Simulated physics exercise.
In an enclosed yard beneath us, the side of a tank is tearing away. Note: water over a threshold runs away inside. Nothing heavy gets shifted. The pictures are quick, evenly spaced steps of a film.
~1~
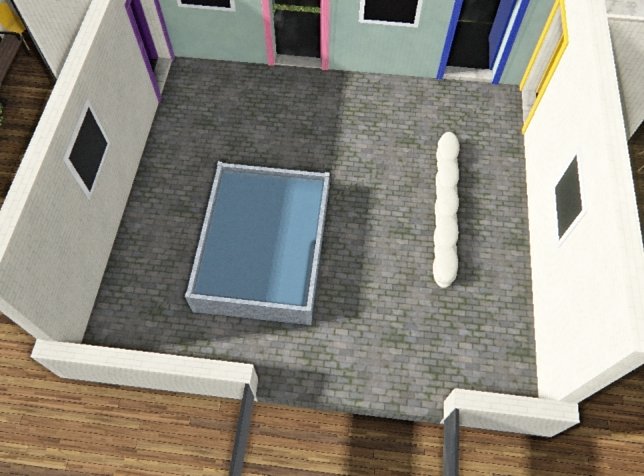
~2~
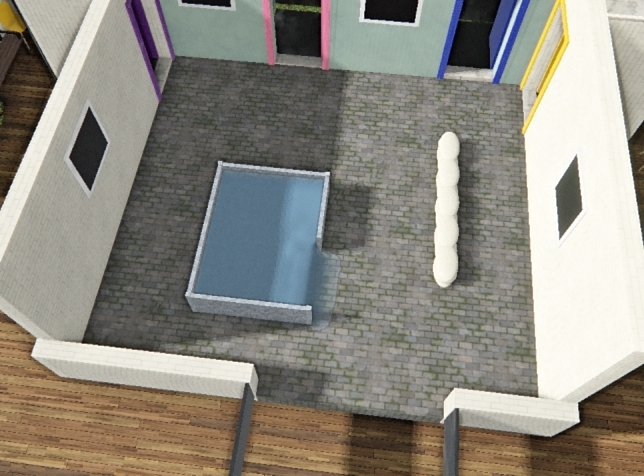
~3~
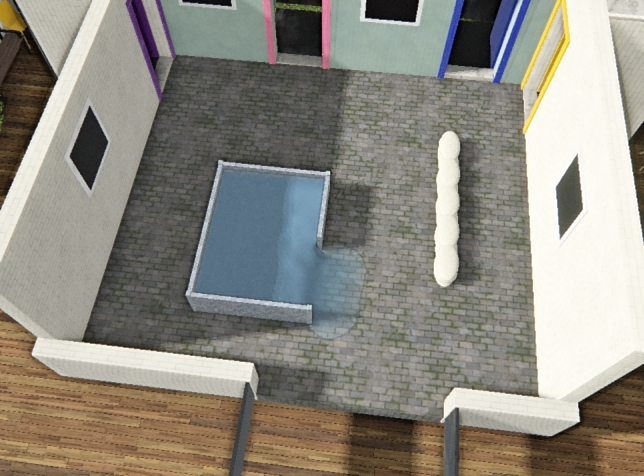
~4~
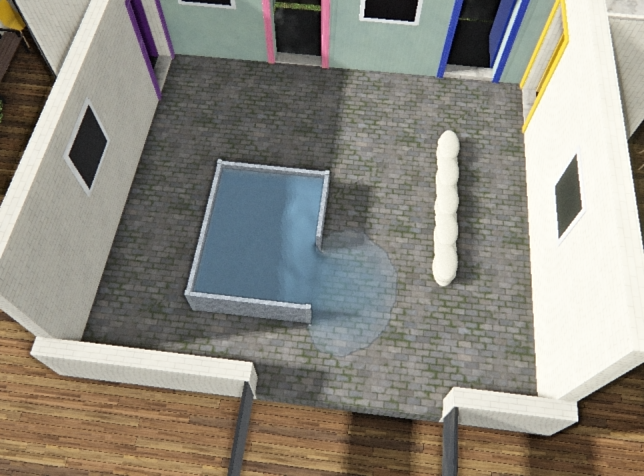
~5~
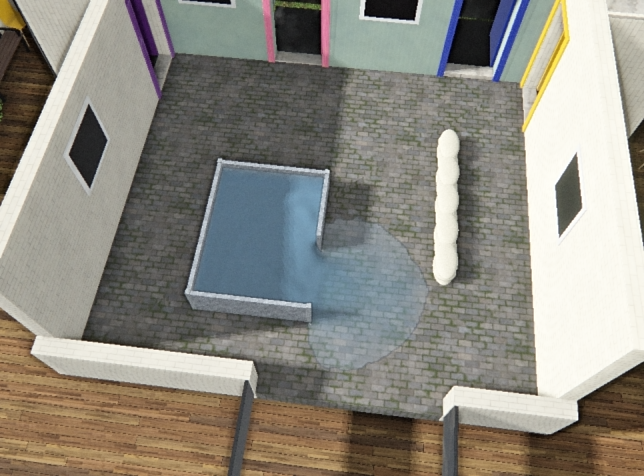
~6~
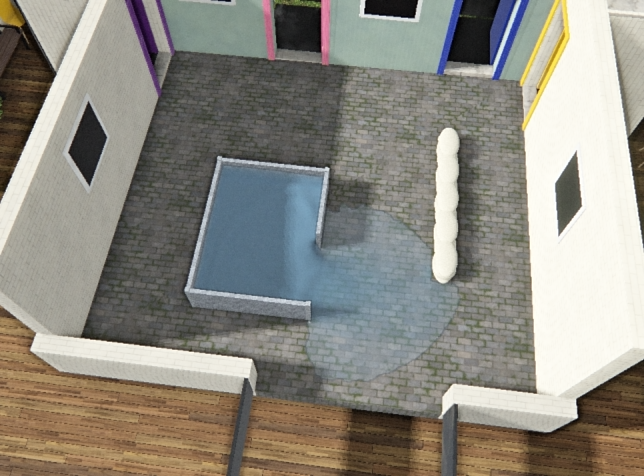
Water burst through the right side of a tank in a paved, walled yard and spread across the bricks in a widening rounded sheet, reaching the lower end of a lumpy white barrier.
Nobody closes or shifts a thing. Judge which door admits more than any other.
The yellow door admits the most.
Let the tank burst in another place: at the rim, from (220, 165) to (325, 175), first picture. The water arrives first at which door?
It's the one in pink.
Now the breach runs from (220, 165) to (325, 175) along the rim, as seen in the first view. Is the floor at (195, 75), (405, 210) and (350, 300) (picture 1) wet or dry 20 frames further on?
Going through them in turn, I'd say sodden, spared and spared.
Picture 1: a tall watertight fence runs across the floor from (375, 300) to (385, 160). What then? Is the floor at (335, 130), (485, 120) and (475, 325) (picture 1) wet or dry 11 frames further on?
Lab note - three points, in order: Flooding; no flooding; flooding.
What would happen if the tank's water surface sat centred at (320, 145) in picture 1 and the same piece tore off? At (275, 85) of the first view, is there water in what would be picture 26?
It is soaked at that point.
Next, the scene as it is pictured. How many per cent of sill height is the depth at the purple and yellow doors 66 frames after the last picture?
Around 90 in a hundred for the first and 170 in a hundred for the second.
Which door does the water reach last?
The door marked purple.
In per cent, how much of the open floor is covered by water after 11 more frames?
About 25 per cent.
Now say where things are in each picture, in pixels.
In the first picture, the water tank at (262, 235) is whole and still.
In the second picture, the front is at (322, 324), out from the gap at (312, 282).
In the third picture, water pours out at (313, 282) and has run to (357, 261).
In the fourth picture, the front is at (390, 271), out from the gap at (312, 282).
In the fifth picture, the front is at (421, 284), out from the gap at (312, 281).
In the sixth picture, the front is at (452, 300), out from the gap at (312, 278).
A moment on, water covers 20 % of the floor; blue door not reached, purple door not reached, pink door not reached, yellow door not reached.
Next, water covers 25 % of the floor; blue door not reached, purple door not reached, pink door not reached, yellow door not reached.
Then, water covers 40 % of the floor; blue door not reached, purple door not reached, pink door not reached, yellow door not reached.
Later, water covers 55 % of the floor; blue door a trickle in, purple door not reached, pink door wet at the sill, nothing in, yellow door wet at the sill, nothing in.
In the end, water covers 75 % of the floor; blue door a trickle in, purple door wet at the sill, nothing in, pink door a trickle in, yellow door some in; the yellow door has let in the most.
